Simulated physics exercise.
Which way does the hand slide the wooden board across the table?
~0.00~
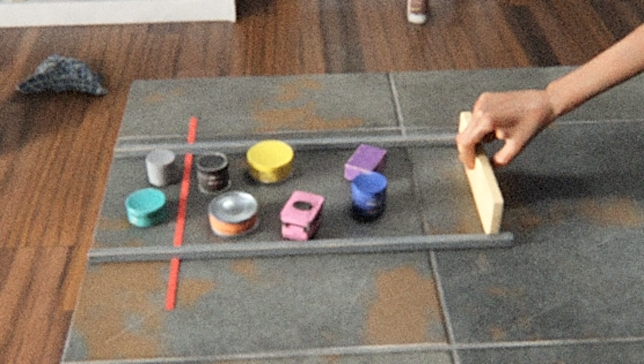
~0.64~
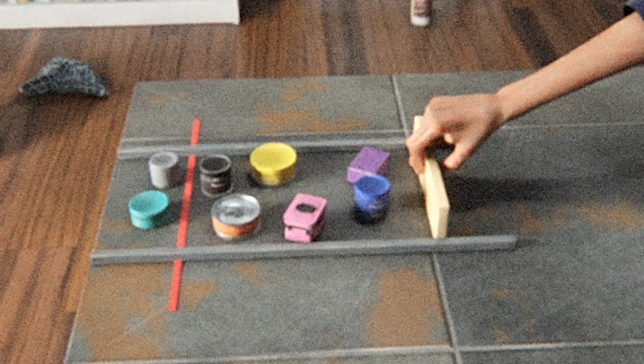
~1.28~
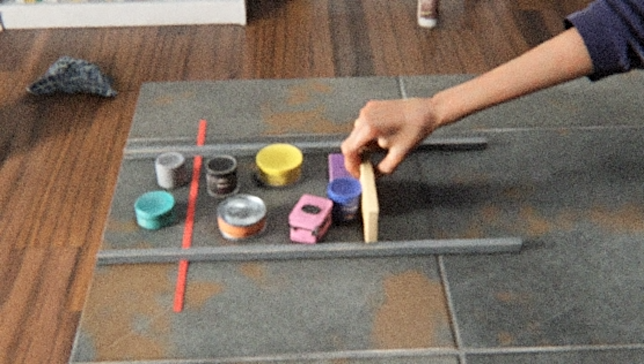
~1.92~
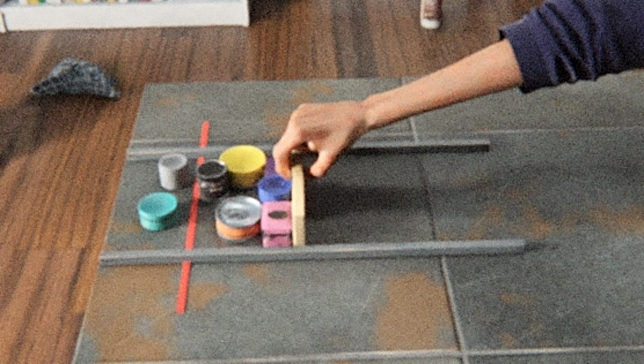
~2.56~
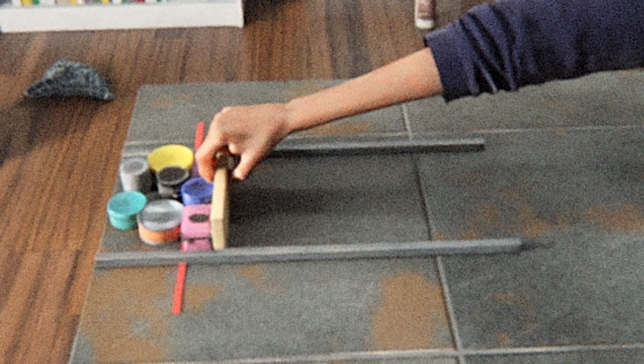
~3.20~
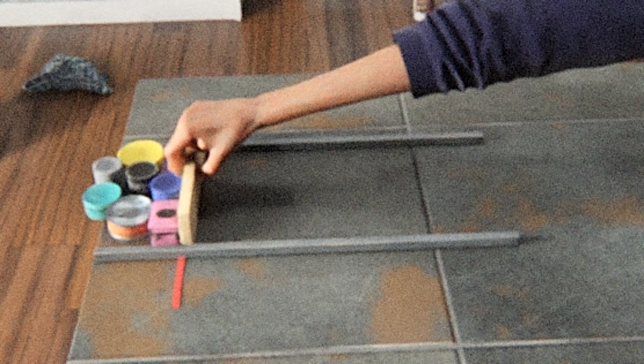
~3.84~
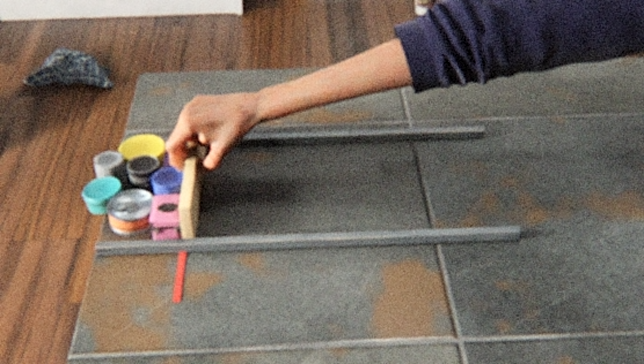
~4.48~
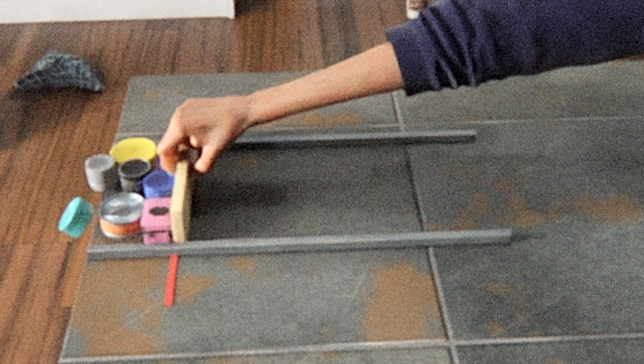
The hand slides the board to the left, gathering the small containers ahead of it.
